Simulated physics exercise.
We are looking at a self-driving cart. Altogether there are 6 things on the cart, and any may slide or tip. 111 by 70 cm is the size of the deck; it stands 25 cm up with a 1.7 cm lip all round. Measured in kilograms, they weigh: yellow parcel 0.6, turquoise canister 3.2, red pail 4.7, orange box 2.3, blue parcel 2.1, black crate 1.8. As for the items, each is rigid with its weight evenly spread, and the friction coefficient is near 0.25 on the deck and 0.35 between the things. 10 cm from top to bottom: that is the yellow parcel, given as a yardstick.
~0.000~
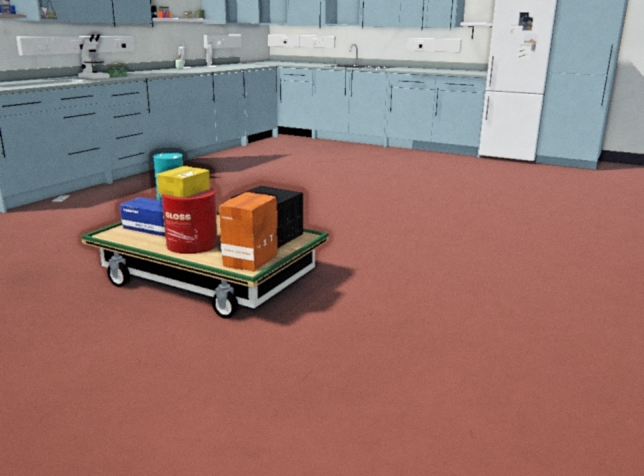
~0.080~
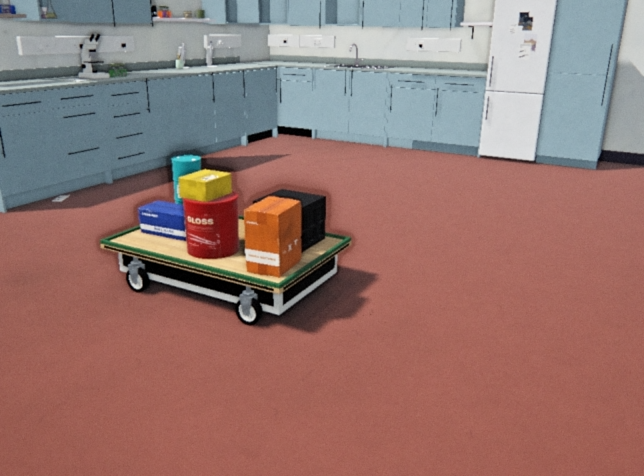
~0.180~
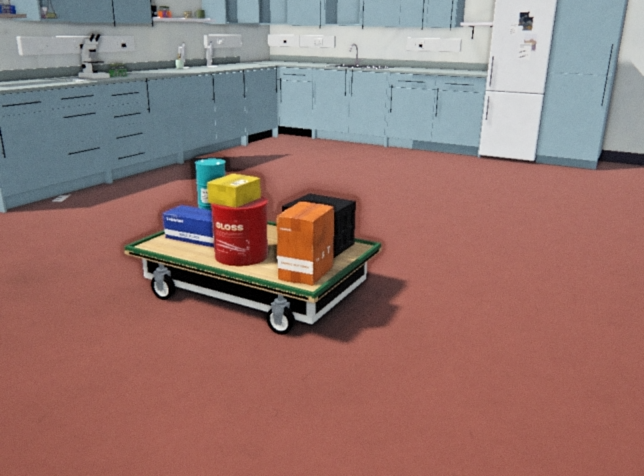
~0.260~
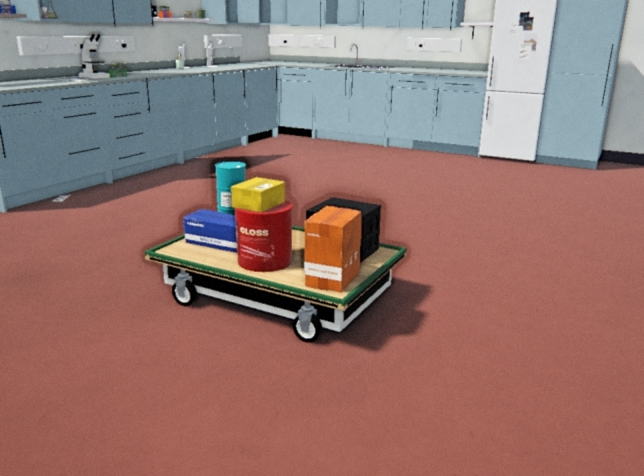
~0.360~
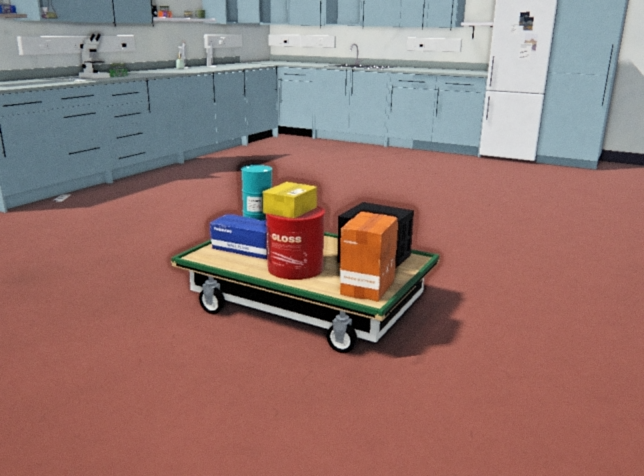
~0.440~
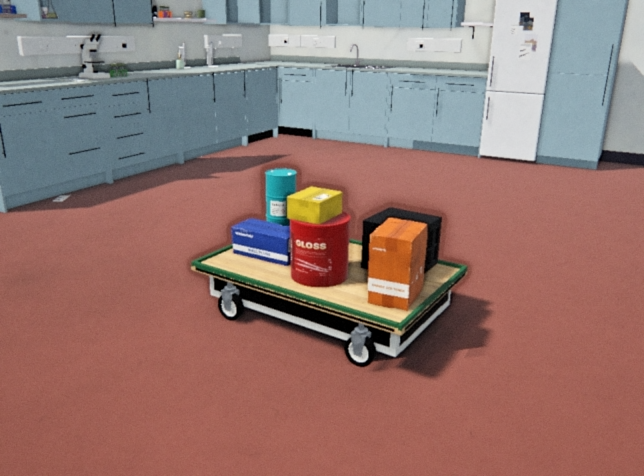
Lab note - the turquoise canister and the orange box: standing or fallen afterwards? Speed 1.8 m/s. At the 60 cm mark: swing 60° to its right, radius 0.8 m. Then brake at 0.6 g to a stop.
Turquoise canister fallen; orange box fallen.
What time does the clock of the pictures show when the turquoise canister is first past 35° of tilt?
Time: Approximately 0.9 s.
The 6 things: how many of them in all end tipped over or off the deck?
Tally: 3.
By 0.64 s, cart 115 cm along, turned 29°; orange box tilted 12° near (445, 302); turquoise canister tilted 4° near (355, 219); black crate tilted 13°.
By 0.94 s, cart 169 cm along, turned 60°; turquoise canister and orange box now off the deck; yellow parcel 43 cm from its spot; red pail 33 cm from its spot.
By 1.24 s, cart 201 cm along, turned 60°; yellow parcel 44 cm from its spot; red pail 34 cm from its spot; blue parcel 25 cm from its spot.
By 1.64 s, cart 201 cm along, turned 60°, stopped; yellow parcel on its side; red pail 36 cm from its spot; blue parcel 28 cm from its spot.
When it is over (2.4 s), off the deck and tipped over, turquoise canister and orange box; off the deck but upright, yellow parcel; not toppled but over 10 cm from the start, red pail, blue parcel and black crate.
